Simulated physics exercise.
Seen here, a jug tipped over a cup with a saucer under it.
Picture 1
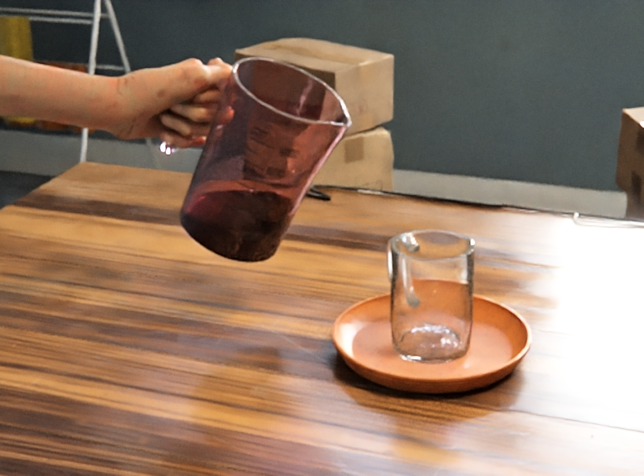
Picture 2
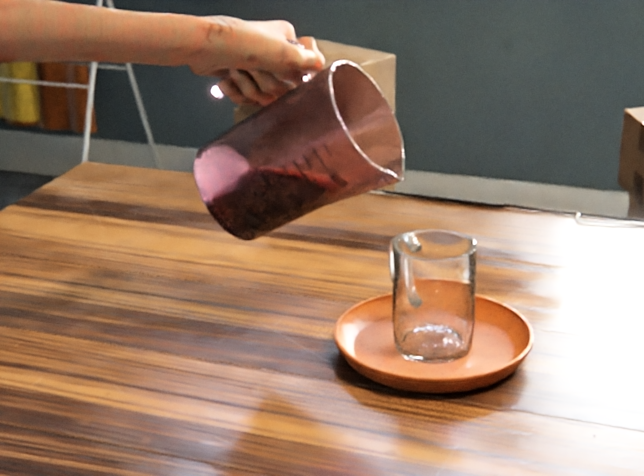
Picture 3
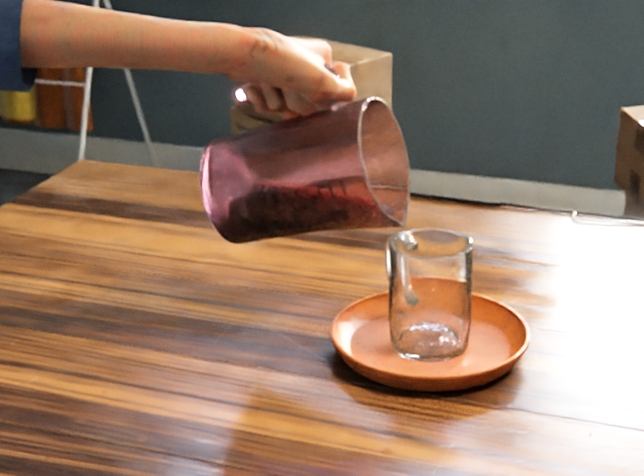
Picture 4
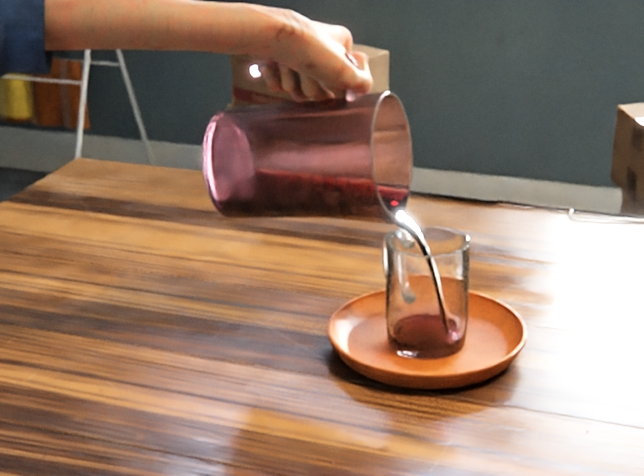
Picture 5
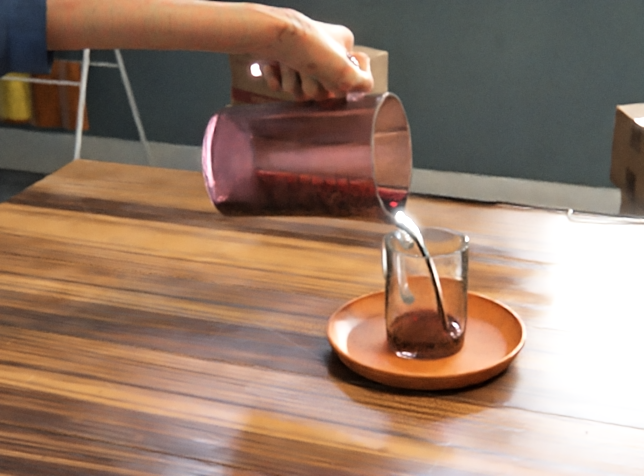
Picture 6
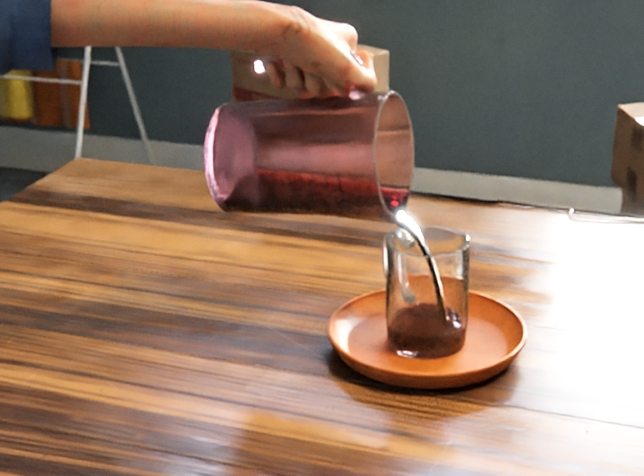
A hand at the upper left swings a purple-tinted clear jug rightward and tips it steeply over a clear cup, seen from slightly above a glossy striped wooden table. The cup stands on an orange-brown saucer right of centre, with cardboard boxes and a grey wall behind. A thin stream then runs from the jug's lip into the cup, where a shallow dark layer gathers, while the view stays nearly still.
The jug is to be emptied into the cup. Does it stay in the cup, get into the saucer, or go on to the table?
It does not spill.
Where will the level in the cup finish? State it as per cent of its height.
The level settles at around 50 per cent of the cup's height.
Shortly, the cup is about a third full; the saucer is dry.
Then, the cup is about half full; the saucer is dry.
At the finish, the cup is about half full; the saucer is dry.
